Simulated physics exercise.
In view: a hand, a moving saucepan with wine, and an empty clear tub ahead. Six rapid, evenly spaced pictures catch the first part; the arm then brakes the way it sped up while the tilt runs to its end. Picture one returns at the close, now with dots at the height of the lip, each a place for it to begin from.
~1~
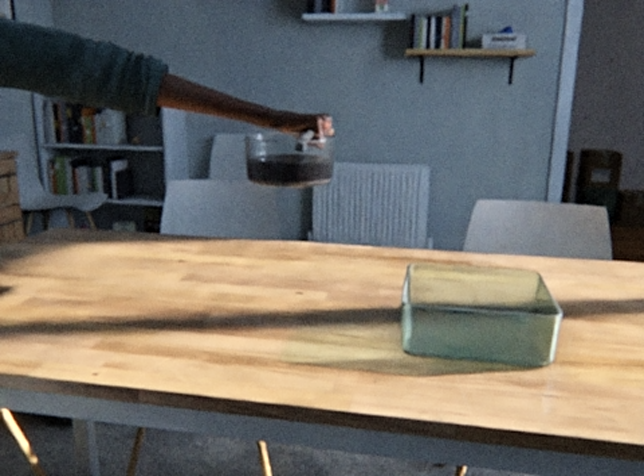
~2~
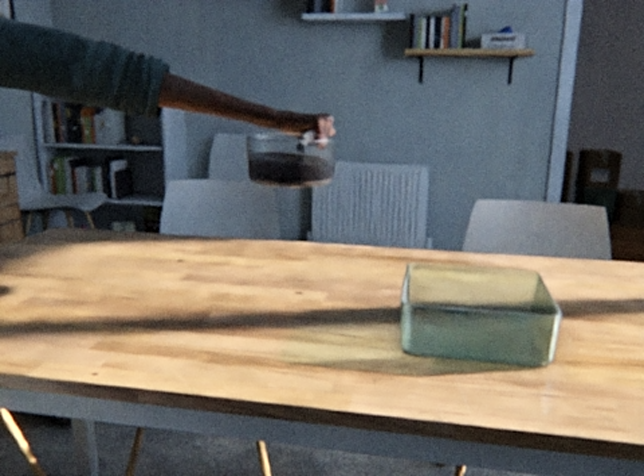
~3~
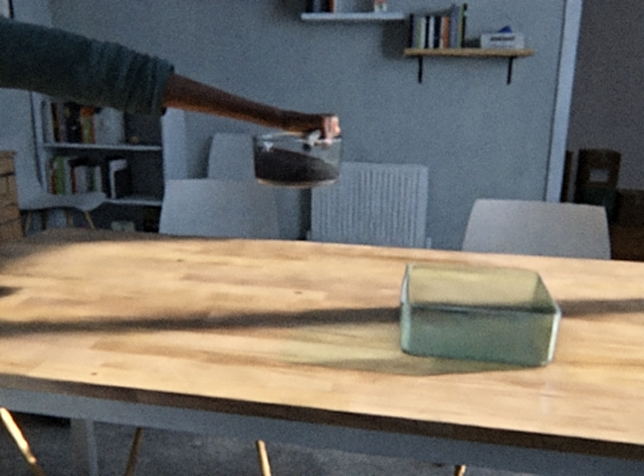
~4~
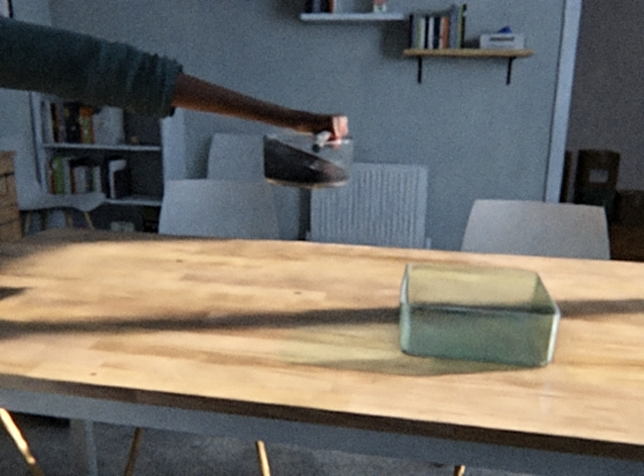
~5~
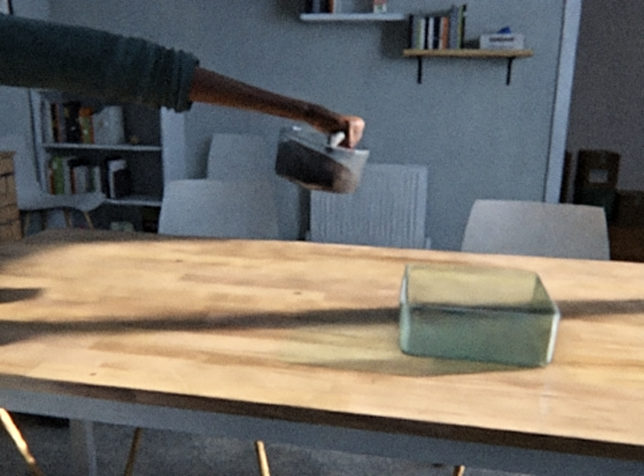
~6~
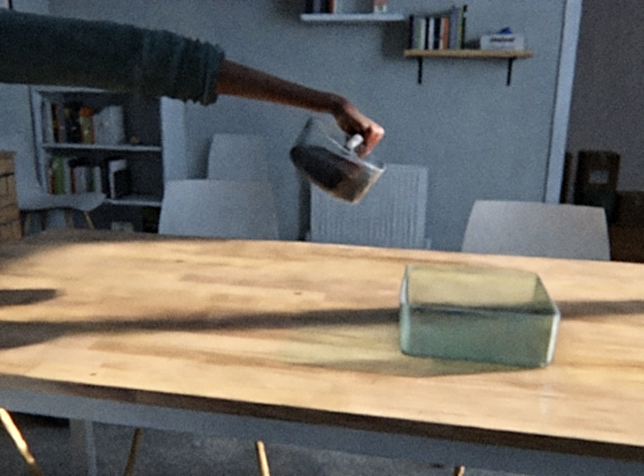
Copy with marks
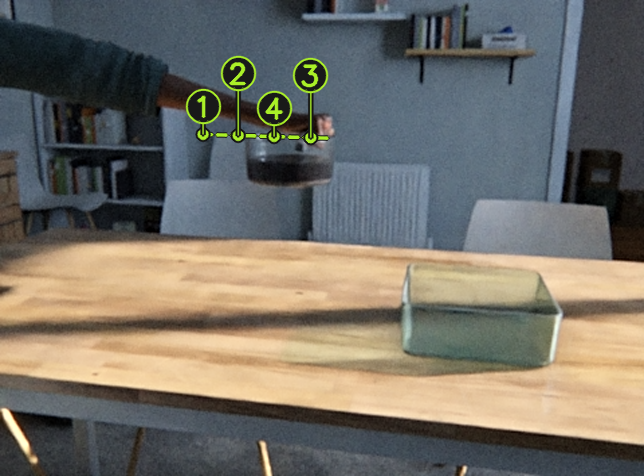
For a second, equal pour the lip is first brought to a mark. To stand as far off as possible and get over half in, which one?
Dot 4.
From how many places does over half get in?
Two.
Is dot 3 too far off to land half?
No, not at all.
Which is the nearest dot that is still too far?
The answer is 2.
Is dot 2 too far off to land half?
Yes, that goes wrong.
On the marked copy, 1 at (203, 134); 2 at (238, 135); 3 at (310, 137); 4 at (274, 136).
If 1 is chosen, about 0 % lands in the tub, 100 % falls short.
If 2 is chosen, about 5 % lands in the tub, 92 % falls short and 3 % goes beside or beyond.
If 3 is chosen, about 61 % lands in the tub, 7 % falls short and 31 % goes beside or beyond.
If 4 is chosen, about 62 % lands in the tub, 15 % falls short and 23 % goes beside or beyond.
